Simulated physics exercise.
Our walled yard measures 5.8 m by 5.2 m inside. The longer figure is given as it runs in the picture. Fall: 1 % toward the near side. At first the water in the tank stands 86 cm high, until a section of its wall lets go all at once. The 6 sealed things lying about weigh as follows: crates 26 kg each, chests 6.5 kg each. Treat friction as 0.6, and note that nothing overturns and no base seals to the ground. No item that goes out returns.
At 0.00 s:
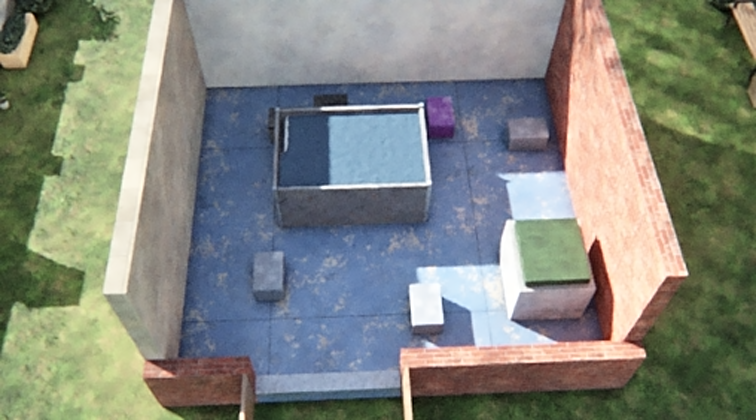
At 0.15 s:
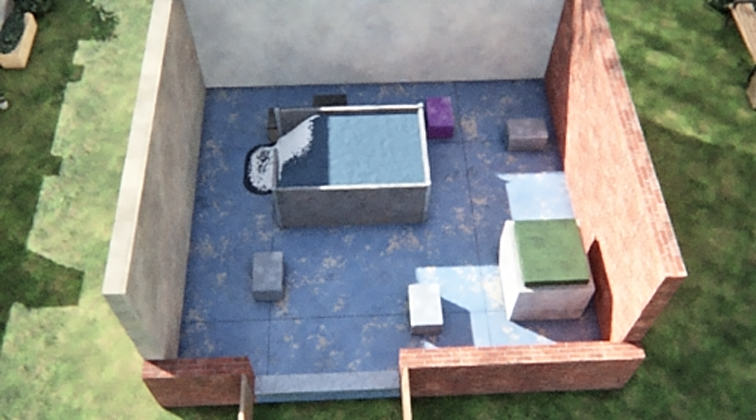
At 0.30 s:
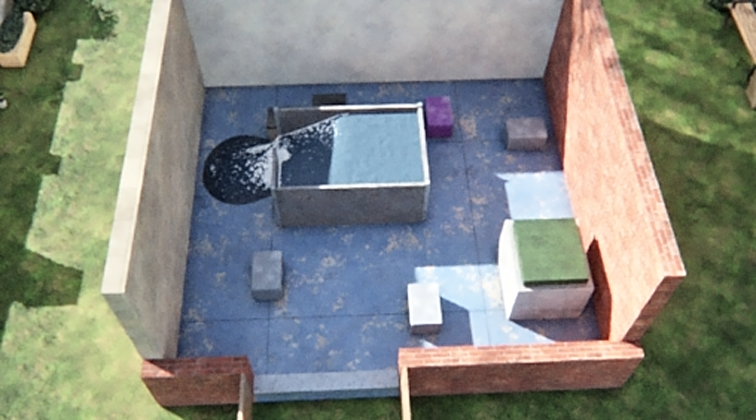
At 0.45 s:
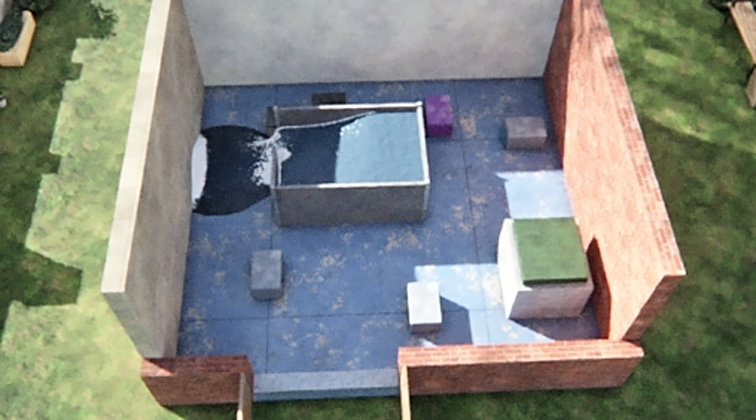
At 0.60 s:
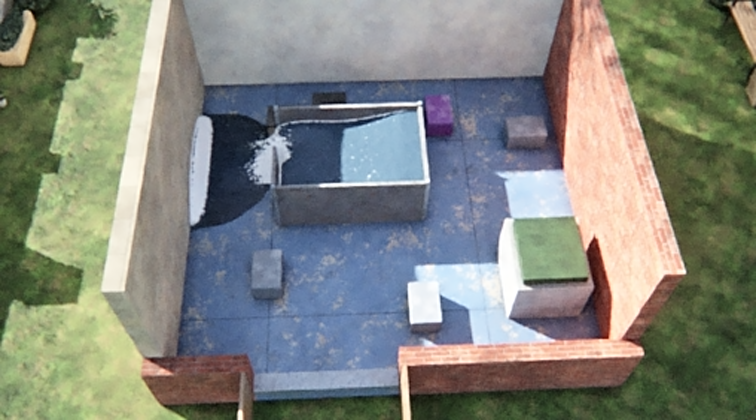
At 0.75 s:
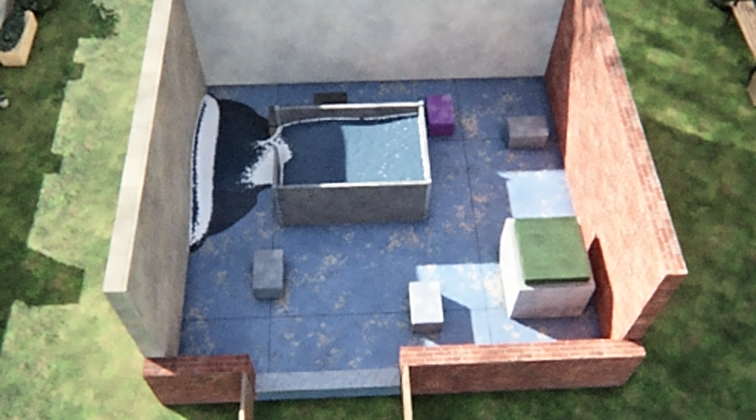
A walled yard with a worn blue floor, pale walls at the left and back and brick at the right and front, is seen from high above. A grey tank of water stands left of centre, with a purple crate behind its right end, grey blocks around, and a green-topped white block at right. Water pours from the tank's left end, spreads darkly to the left wall and fans along it, while the blocks stay still.
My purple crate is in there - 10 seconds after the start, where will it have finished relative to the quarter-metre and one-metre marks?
It will cover a great distance.
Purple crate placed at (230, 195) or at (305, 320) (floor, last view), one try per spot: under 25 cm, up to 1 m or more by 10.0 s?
From the first spot it goes a long way, and from the second it does not really budge.
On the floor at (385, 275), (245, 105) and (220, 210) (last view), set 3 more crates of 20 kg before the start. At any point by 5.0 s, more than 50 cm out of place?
First inside the limit, then outside the limit, then outside the limit.
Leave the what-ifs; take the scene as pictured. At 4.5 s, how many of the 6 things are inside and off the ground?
At that time the total is 2.
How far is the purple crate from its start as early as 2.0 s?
0 cm or so by then.
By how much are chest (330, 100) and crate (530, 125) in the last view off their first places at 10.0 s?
250 cm and 200 cm, respectively.
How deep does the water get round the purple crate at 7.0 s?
9 cm, roughly.
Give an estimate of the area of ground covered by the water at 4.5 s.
Somewhere about 26 m2, give or take.
After 2.0 s the purple crate is near (440, 109), 0.0 m from its start, aground; 0 of 6 are out; 0 afloat.
After 4.5 s the purple crate is near (506, 111), 1.0 m from its start, aground; 0 of 6 are out; 2 afloat.
After 7.0 s the purple crate is near (543, 172), 2.0 m from its start, aground; 0 of 6 are out; 3 afloat.
After 10.0 s the purple crate is near (563, 218), 2.7 m from its start, afloat; 0 of 6 are out; 4 afloat.
